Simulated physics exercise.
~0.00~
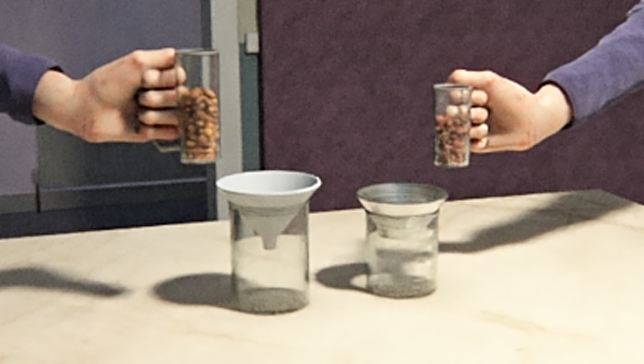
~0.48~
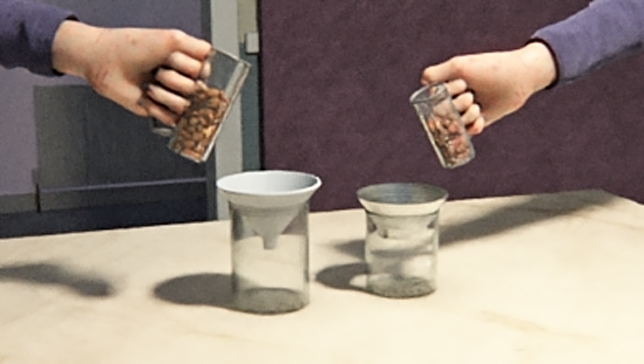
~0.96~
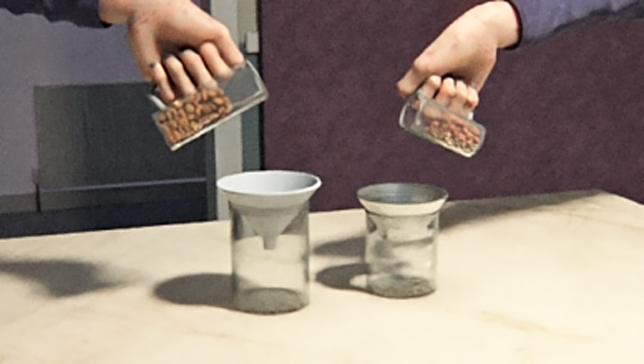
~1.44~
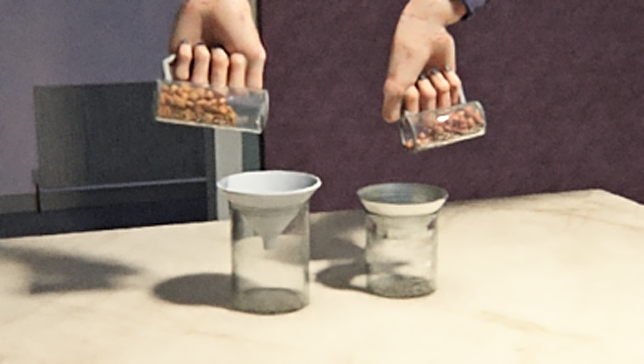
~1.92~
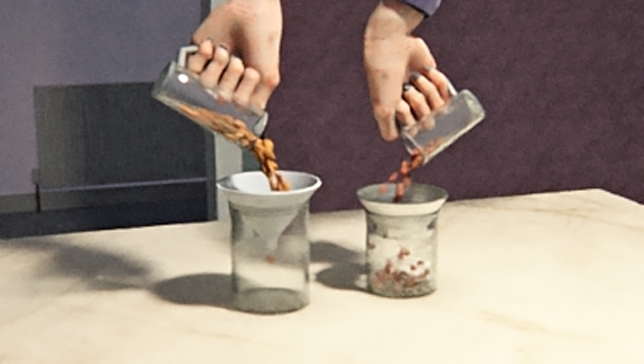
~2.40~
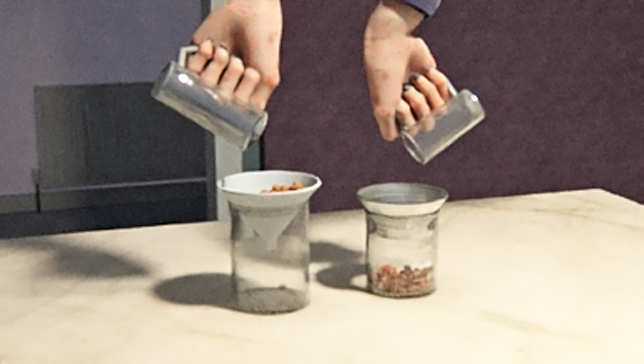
Two hands in purple sleeves reach in from either side, each holding a clear glass mug of small reddish-brown pieces above a pale marbled table, seen from slightly above against grey panelling and a dark purple wall. Below stand two clear jars with grey funnels, the left one larger. The hands tilt the mugs inward onto their sides, then tip them further so the pieces pour down. The right-hand pieces drop through into their jar, while the left-hand ones gather in the funnel. Both mugs end up empty, with the left funnel clogged and the right load lying in its jar.
